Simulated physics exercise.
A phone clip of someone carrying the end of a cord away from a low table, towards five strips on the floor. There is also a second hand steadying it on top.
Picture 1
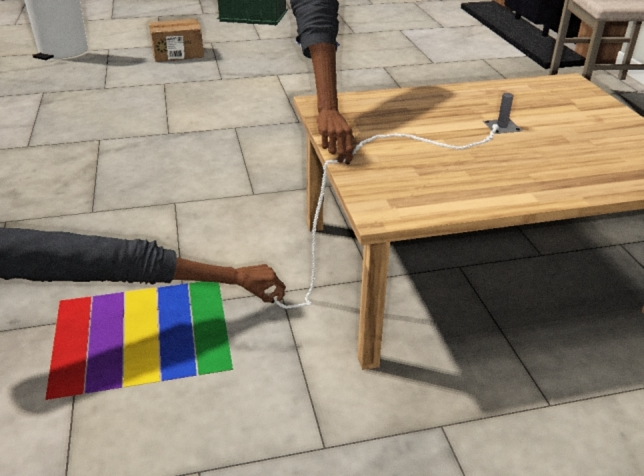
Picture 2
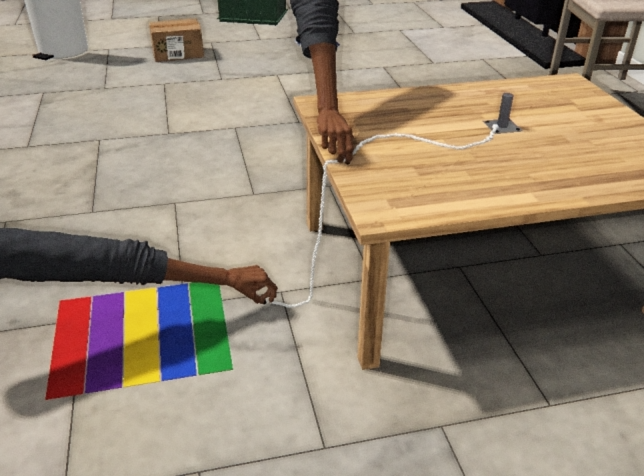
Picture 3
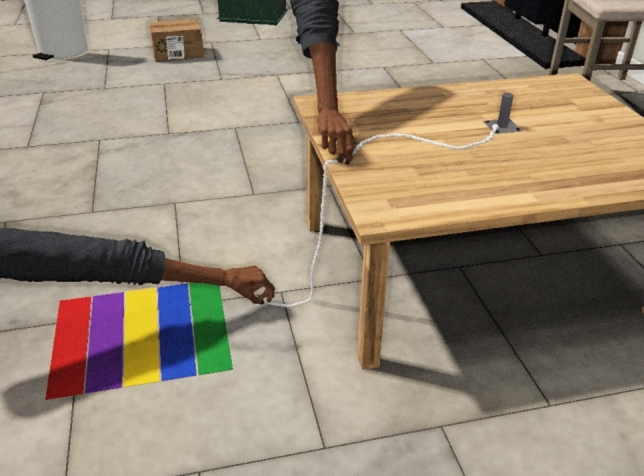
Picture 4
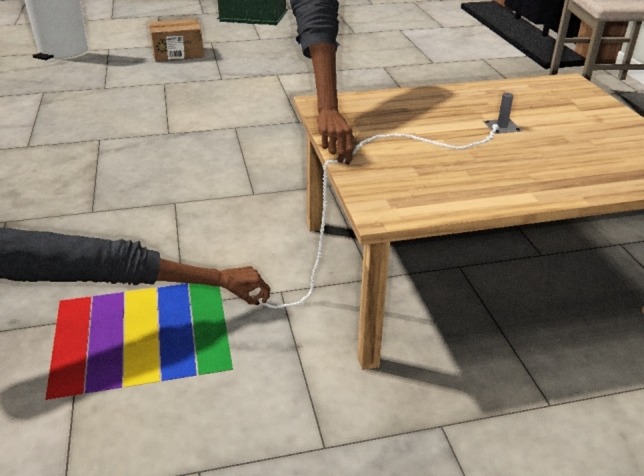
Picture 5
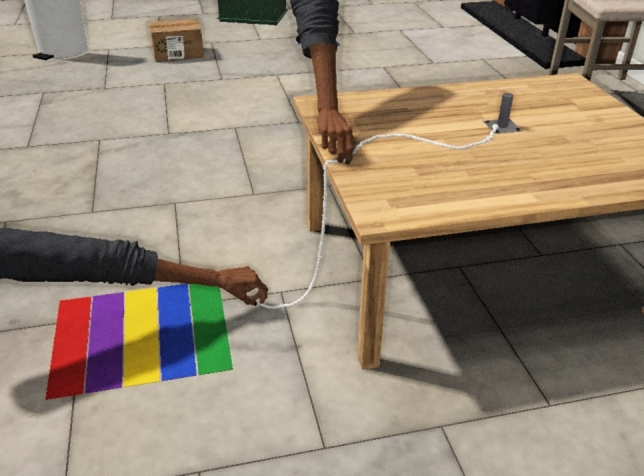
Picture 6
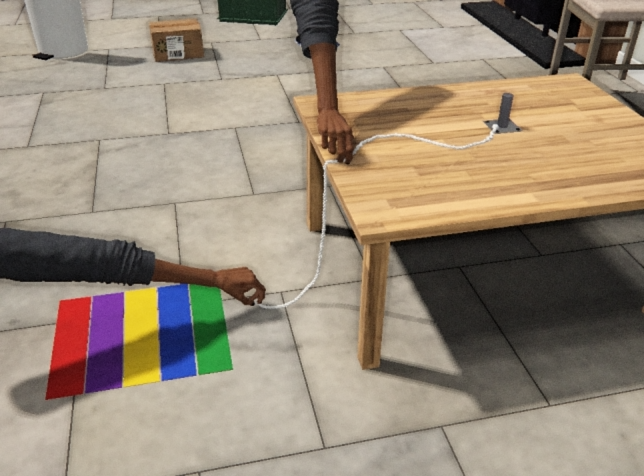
In this clip, one hand presses a white cord at the edge of a low wooden table while another hand, holding the cord's end above the floor, moves slightly left near five coloured strips, the green one nearest.
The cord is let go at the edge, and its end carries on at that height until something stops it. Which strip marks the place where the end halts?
The purple strip does.
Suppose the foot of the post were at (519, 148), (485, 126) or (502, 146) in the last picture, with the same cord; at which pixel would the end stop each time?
Try by try: (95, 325), (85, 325) and (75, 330).
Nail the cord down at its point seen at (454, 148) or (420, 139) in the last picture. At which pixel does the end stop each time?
Around (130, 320), then around (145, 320).
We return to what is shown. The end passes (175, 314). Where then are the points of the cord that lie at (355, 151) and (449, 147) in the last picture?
Result - first point (320, 172), second point (419, 138).
Early on, end near (175, 314); over blue.
Midway, end near (131, 320); over yellow.
At the end of the slack, end near (103, 324); over purple. It gets as far as the purple strip.
